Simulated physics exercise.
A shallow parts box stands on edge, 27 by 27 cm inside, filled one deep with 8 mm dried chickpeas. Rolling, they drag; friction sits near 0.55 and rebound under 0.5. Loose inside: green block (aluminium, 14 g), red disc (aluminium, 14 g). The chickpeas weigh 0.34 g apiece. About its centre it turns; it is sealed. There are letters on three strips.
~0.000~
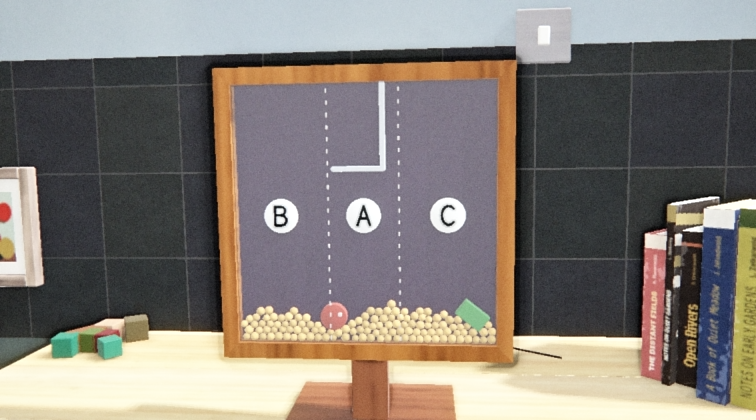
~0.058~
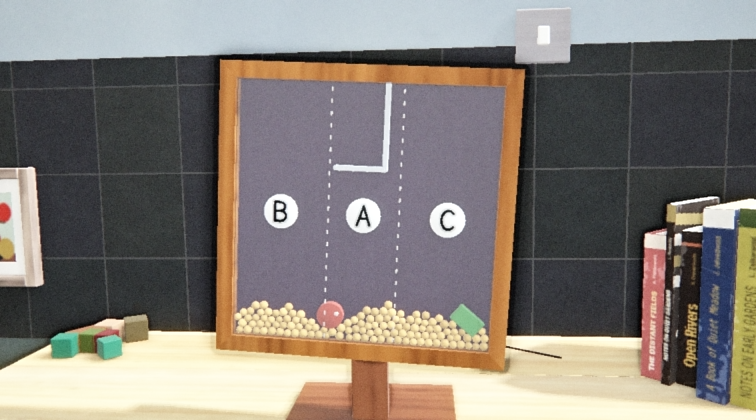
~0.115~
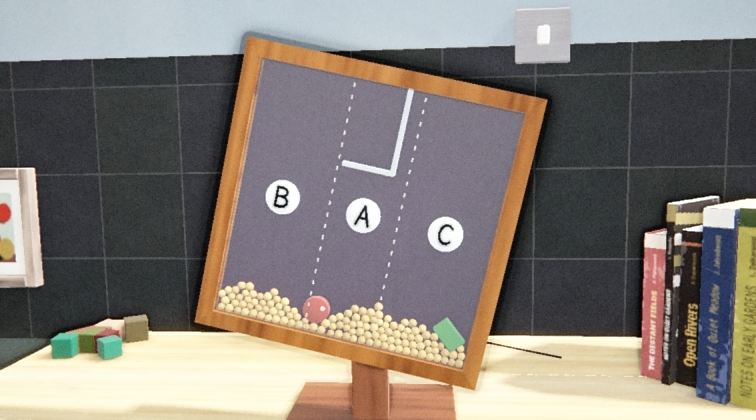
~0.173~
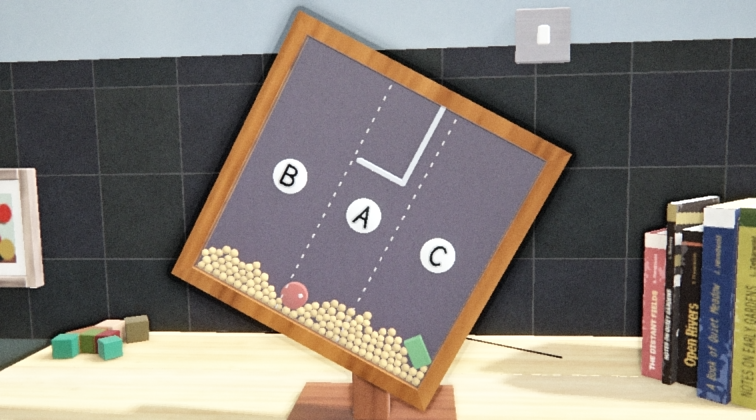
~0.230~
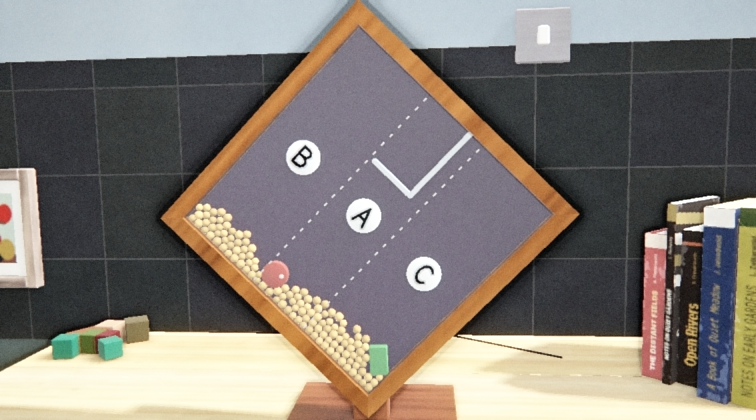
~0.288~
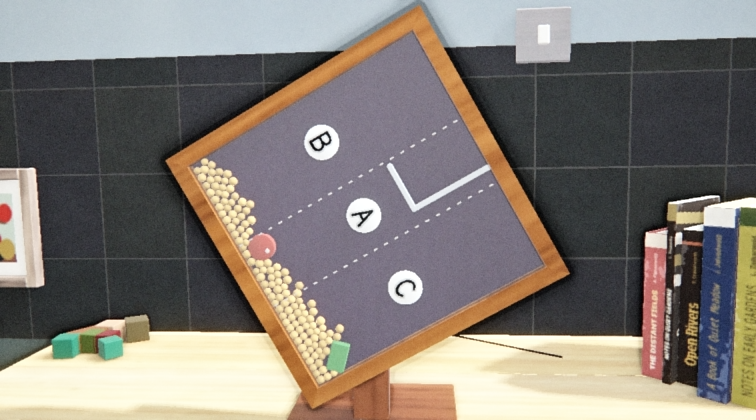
The clip opens on a square, wood-framed box standing level on a desk, small beige balls lining its bottom with a red disc and green block among them. The box turns clockwise, slightly at first, then steeply past a diamond position, while the balls, disc and block stay gathered along the same side.
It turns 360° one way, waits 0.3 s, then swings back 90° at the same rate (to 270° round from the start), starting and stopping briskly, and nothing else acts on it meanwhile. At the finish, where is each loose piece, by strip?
Red disc ends in B, green block ends in B.
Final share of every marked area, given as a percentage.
In per cent: Strip A gets 0, strip B gets 100, strip C gets 0.
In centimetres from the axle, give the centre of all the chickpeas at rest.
Right: About 2 cm; below: About 11 cm.
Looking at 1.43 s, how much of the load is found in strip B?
The share there is around 25 %.
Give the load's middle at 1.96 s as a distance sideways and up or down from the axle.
The middle sits around 9 cm right of it and 7 cm below it.
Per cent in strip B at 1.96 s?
That part holds about 35 percent of it.
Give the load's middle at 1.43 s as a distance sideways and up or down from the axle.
Position estimate: Right 4 cm, below 8 cm.
By 1.43 s, it has come round 360° clockwise; the chickpeas' middle is 4 cm right of and 8 cm below the centre; A 10 %, B 25 %, C 65 %; green block in C; red disc in C.
By 1.96 s, it has come round 314° clockwise; the chickpeas' middle is 9 cm right of and 7 cm below the centre; A 10 %, B 35 %, C 55 %; green block in A; red disc in A.
By 2.19 s, it has come round 270° clockwise; the chickpeas' middle is 10 cm right of and 2 cm below the centre; A 15 %, B 50 %, C 35 %; green block in A; red disc in A.
All still by 3.2 s, it has come round 270° clockwise; A 0 %, B 100 %, C 0 %; green block in B; red disc in B.
